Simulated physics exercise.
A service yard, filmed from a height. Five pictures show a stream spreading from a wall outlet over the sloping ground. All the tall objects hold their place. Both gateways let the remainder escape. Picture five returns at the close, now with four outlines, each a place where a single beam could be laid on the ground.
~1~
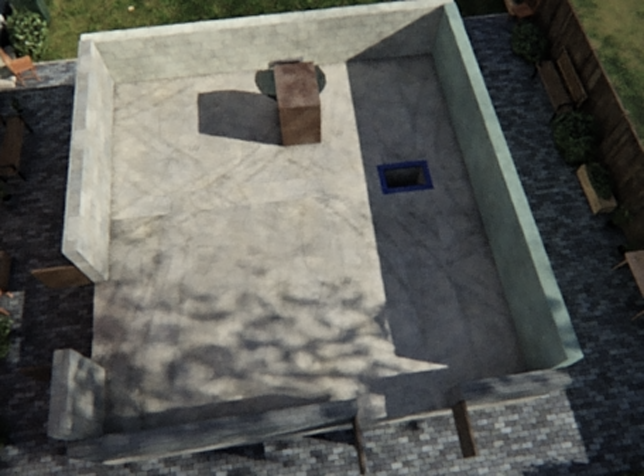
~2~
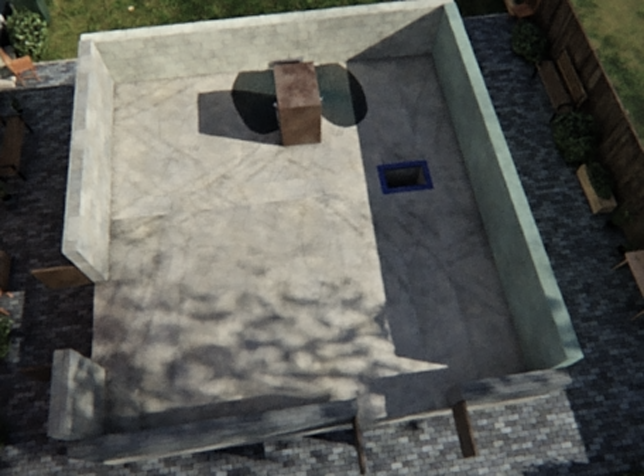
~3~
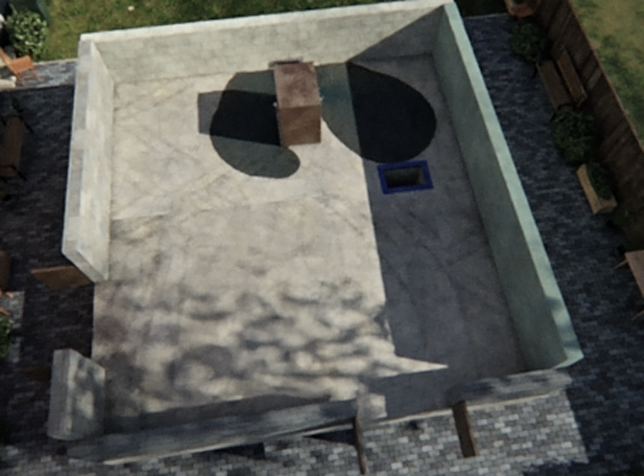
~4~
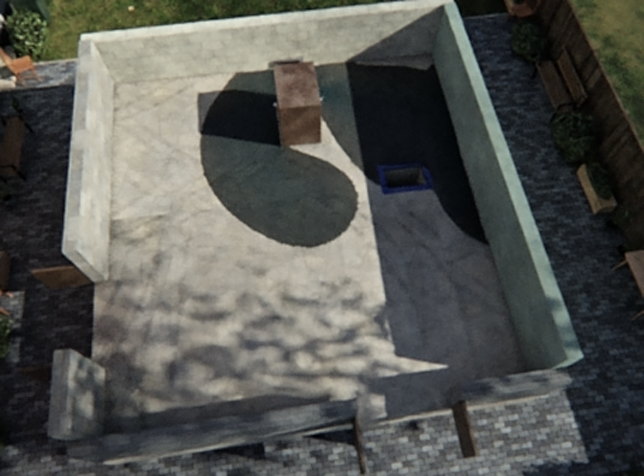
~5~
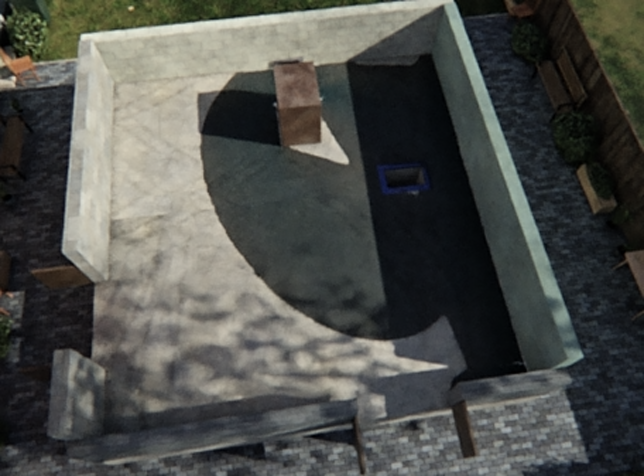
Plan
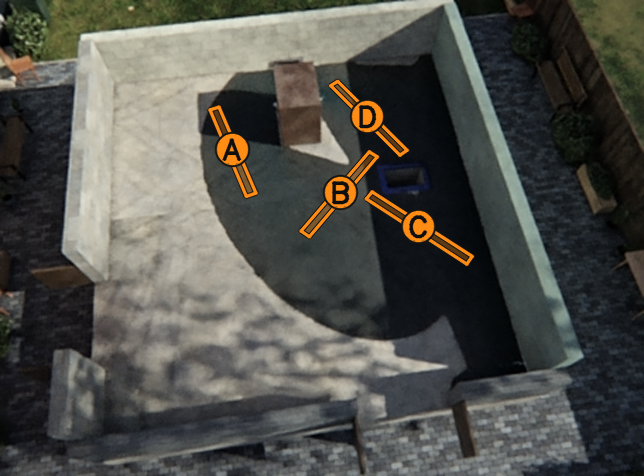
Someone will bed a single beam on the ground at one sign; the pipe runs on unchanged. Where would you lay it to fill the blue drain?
Best: D.
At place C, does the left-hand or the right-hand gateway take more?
The right one.
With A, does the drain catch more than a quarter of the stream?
No, it does not.
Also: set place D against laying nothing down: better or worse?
Better.
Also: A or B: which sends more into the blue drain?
Here it is place A.
On the marked copy, A from (214, 108) to (251, 194); B from (305, 233) to (373, 154); C from (369, 195) to (469, 260); D from (334, 83) to (403, 152).
Choosing A, about 11 % of the stream runs into the blue drain, about 87 % out by the gates.
Choosing B, about 8 % of the stream runs into the blue drain, about 89 % out by the gates.
Choosing C, about 11 % of the stream runs into the blue drain, about 88 % out by the gates.
Choosing D, about 27 % of the stream runs into the blue drain, about 71 % out by the gates.
